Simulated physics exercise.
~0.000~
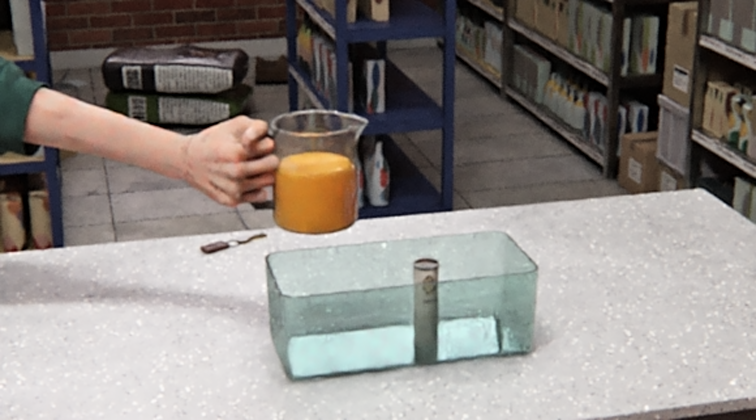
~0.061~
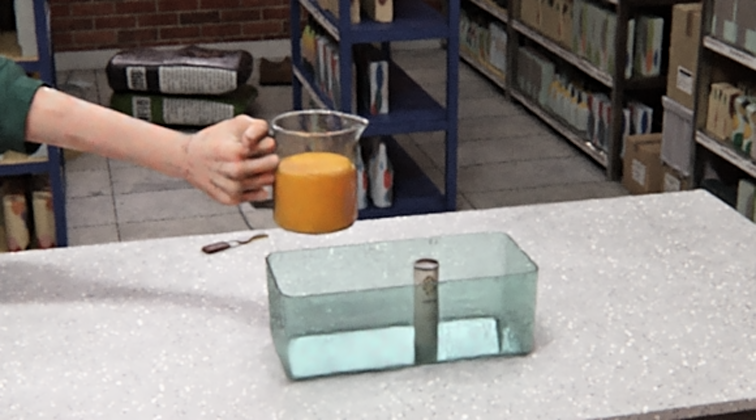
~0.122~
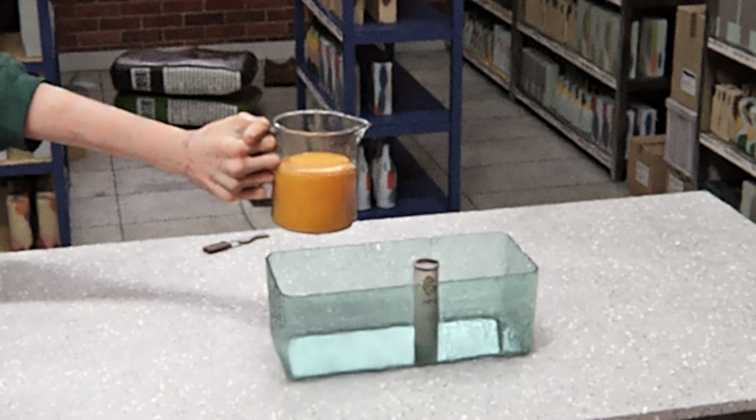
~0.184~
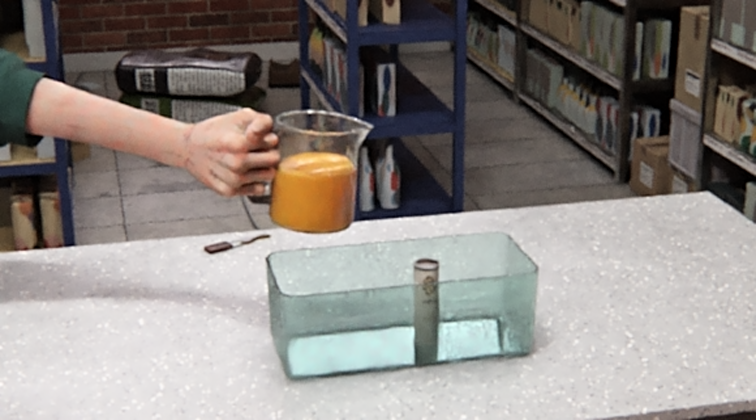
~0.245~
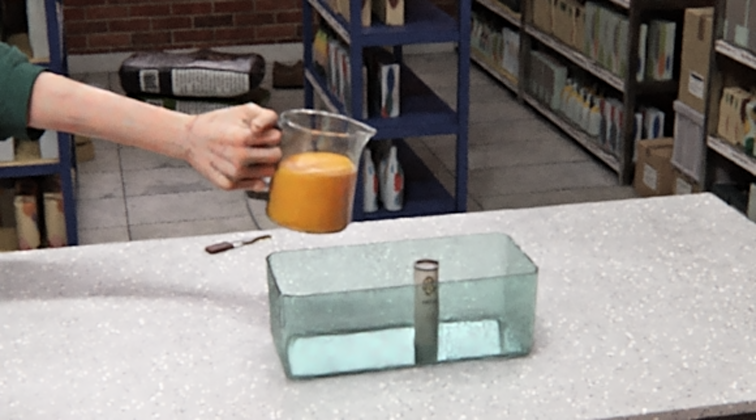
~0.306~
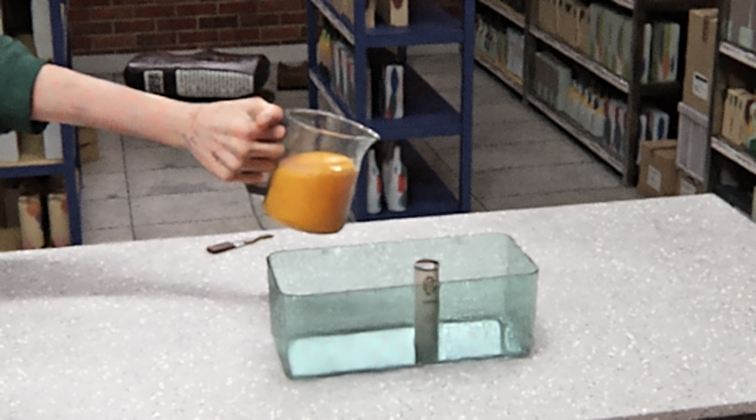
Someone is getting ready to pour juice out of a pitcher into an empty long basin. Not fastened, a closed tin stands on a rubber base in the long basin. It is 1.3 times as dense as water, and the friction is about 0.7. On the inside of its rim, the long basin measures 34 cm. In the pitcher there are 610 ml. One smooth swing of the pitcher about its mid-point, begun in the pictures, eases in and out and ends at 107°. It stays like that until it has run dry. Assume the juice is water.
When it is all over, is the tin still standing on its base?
No: Overturned.
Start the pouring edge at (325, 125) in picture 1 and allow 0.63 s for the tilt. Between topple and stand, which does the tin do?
Then it stays on its base.
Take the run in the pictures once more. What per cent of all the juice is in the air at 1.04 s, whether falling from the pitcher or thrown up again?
Near 20 per cent, I'd say.
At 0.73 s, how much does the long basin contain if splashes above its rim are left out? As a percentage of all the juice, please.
About 0 per cent.
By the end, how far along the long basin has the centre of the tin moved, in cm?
The middle of the tin ends some 7.0 cm along the basin.
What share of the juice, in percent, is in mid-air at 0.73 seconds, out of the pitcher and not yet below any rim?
Near 6 per cent at that time.
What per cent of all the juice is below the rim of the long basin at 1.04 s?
Around 42 parts in a hundred.
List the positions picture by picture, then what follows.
It leans 0°; its right rim is at (368, 120); the juice meets the walls at (275, 167) and (352, 160); the long basin's rim runs from (273, 276) to (522, 251); the tin's top is at (426, 267), in the first picture.
It leans 1°; its right rim is at (368, 121); the juice meets the walls at (275, 166) and (352, 160), in the second picture.
It leans 3°; its right rim is at (370, 123); the juice meets the walls at (275, 167) and (353, 160), in the third picture.
It leans 6°; its right rim is at (373, 125); the juice meets the walls at (275, 167) and (354, 160), in the fourth picture.
It leans 10°; its right rim is at (376, 130); the juice meets the walls at (275, 166) and (354, 161), in the fifth picture.
It leans 16°; its right rim is at (379, 135); the juice meets the walls at (274, 167) and (356, 162), in the sixth picture.
Then, 0.73 s in, the tilt is 70° and 94 per cent is still to pour; the tin stands where it began.
Then, 1.04 s in, the tilt is 101° and 37 per cent is still to pour; the tin stands where it began.
Then, 1.37 s in, the tilt is 107° and 4 per cent is still to pour; the tin leans 49°.
Then, 1.72 s in, the tilt is 107° and 0 per cent is still to pour; the tin lies on its side.
Finally, the tin lies on its side.
